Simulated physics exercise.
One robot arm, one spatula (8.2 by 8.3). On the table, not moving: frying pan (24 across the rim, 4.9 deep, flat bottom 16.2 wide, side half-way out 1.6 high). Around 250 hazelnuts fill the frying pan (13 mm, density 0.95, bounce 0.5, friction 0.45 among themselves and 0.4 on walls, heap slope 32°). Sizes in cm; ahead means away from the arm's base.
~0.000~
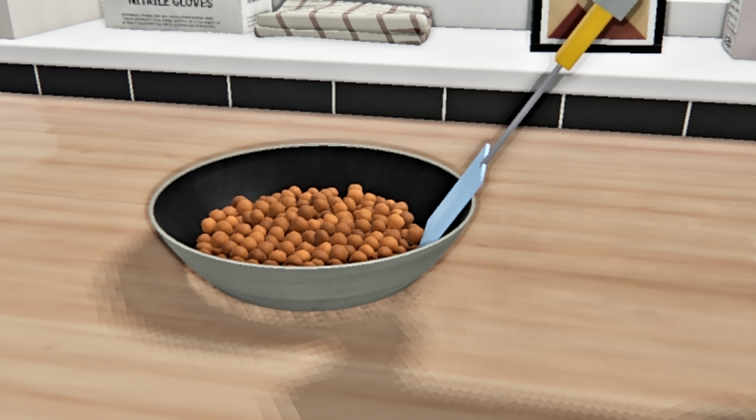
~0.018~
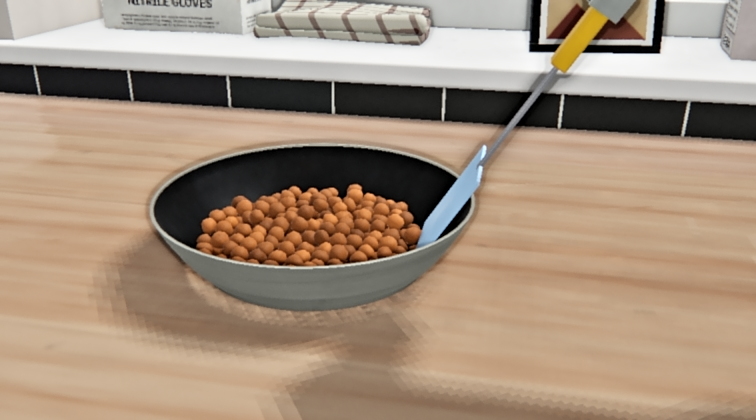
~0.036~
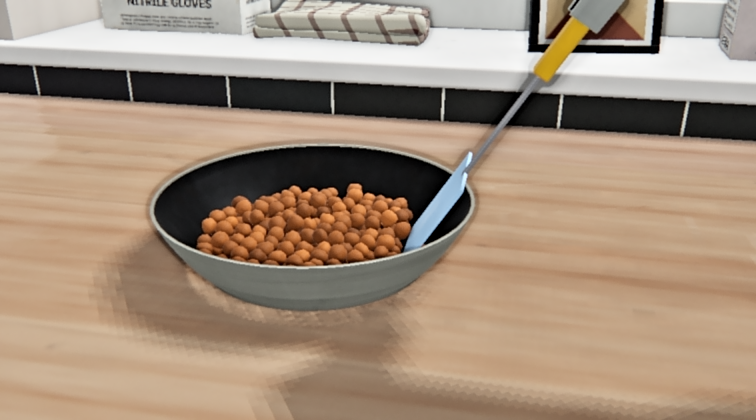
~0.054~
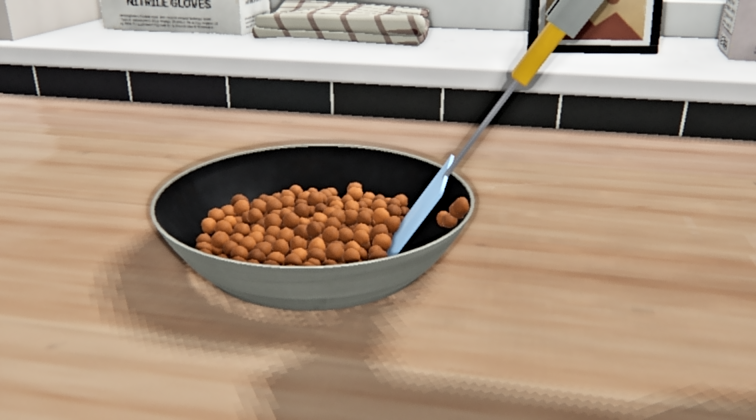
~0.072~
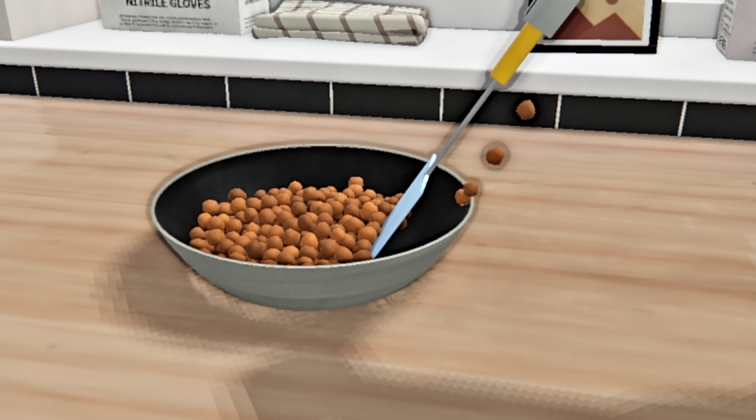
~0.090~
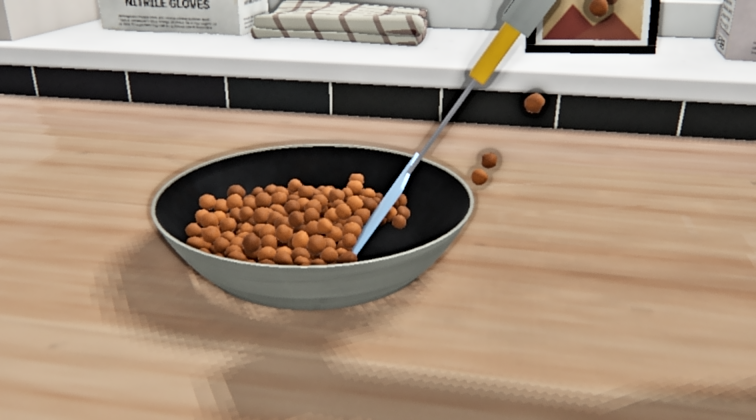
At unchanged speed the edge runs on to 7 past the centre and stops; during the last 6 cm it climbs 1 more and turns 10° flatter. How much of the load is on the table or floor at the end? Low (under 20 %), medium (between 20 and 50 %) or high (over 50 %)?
Answer: Low; under 20 % of the hazelnuts finish on the table or floor.
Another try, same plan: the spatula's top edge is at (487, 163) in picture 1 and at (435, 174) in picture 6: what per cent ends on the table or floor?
Some 0 per cent.
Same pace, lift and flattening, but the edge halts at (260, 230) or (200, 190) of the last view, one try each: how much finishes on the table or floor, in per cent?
About 0 and 40 per cent.
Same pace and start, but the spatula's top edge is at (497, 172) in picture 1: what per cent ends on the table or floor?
Some 5 per cent.
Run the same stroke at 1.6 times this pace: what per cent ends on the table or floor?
About 25 per cent.
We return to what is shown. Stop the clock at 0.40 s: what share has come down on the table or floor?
About 5 per cent.
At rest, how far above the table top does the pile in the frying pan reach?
Some 5.5 cm.
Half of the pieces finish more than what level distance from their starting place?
Some 4 cm.
By 0.13 s, sloping 58°, highest piece 35 above the table; 242 in the frying pan, 4 on the blade or in flight.
By 0.18 s, sloping 53°, highest piece 48 above the table; 242 in the frying pan, 4 on the blade or in flight.
By 0.40 s, sloping 48°, highest piece 84 above the table; 220 in the frying pan, 14 on the table or floor, 12 on the blade or in flight.
By 1.45 s, sloping 48°, highest piece 5 above the table; 219 in the frying pan, 27 on the table or floor.
Final count, 219 in the frying pan, 27 on the table or floor. That is 11 % on the table or floor.
